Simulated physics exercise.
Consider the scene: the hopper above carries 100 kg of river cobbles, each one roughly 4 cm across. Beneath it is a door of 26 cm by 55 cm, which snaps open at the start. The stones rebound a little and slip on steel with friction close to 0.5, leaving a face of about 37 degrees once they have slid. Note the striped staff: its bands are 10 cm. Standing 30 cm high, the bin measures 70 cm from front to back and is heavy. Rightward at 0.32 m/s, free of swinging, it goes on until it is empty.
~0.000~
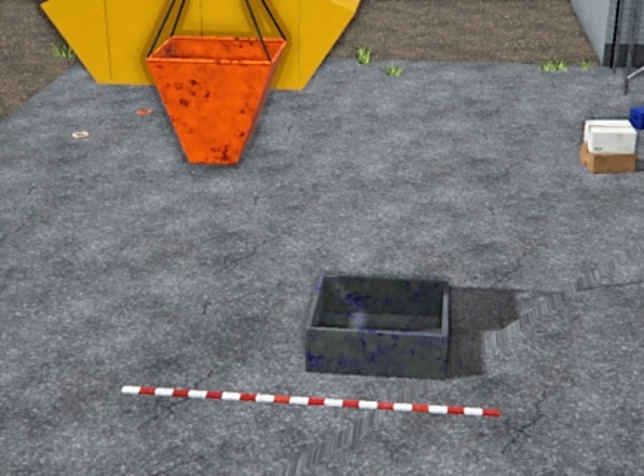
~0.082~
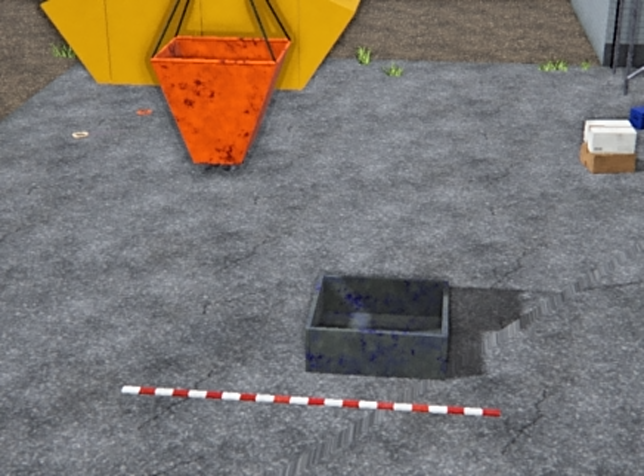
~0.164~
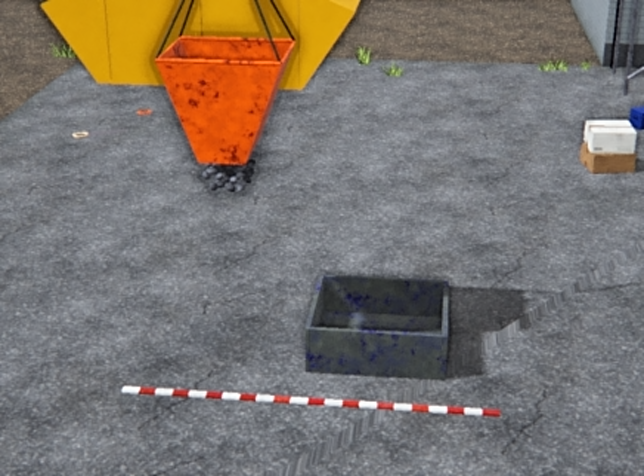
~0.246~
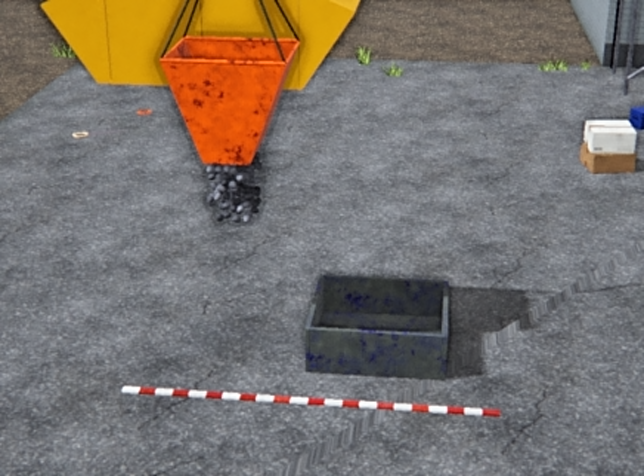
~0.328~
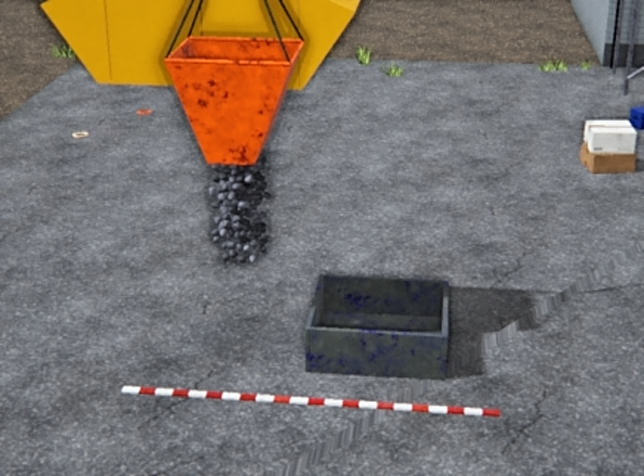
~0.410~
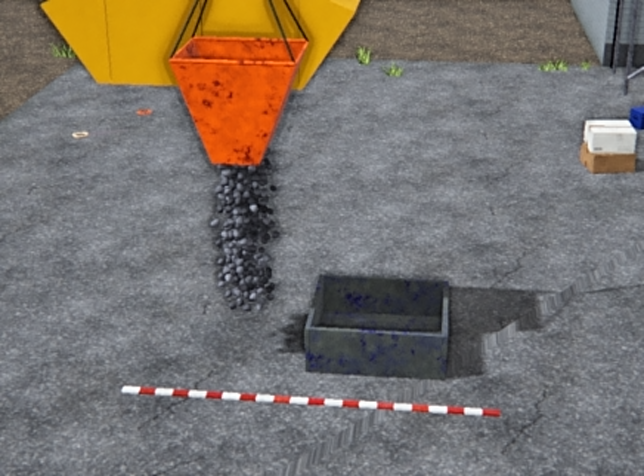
On a stretch of grey paved ground, an orange hopper hanging from cables drifted slightly to the right as dark stones began dropping from its bottom, lengthening into a thick stream left of an open dark box.
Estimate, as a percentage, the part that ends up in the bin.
I would say roughly 0 per cent.
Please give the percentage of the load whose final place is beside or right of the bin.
Something like 5 per cent, roughly.
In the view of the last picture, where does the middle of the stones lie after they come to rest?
Centre at rest: Roughly (266, 336).
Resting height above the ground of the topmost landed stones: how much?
18 cm.
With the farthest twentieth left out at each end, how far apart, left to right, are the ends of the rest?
Around 70 centimetres.
After 0.7 s, 0 % in the hopper, 100 % falling or lying left of the bin; the stones farthest right are at (308, 331).
After 1.1 s, 0 % in the hopper, 98 % falling or lying left of the bin, 2 % falling or lying beside or right of the bin; the stones farthest right are at (347, 353).
After 1.7 s, 0 % in the hopper, 97 % falling or lying left of the bin, 3 % falling or lying beside or right of the bin; the stones farthest right are at (379, 383).
After 2.6 s, 0 % in the hopper, 97 % falling or lying left of the bin, 3 % falling or lying beside or right of the bin; the stones farthest right are at (379, 383).
After 4.5 s, 0 % in the hopper, 97 % left of the bin, 3 % beside or right of the bin; the stones farthest right are at (379, 383).
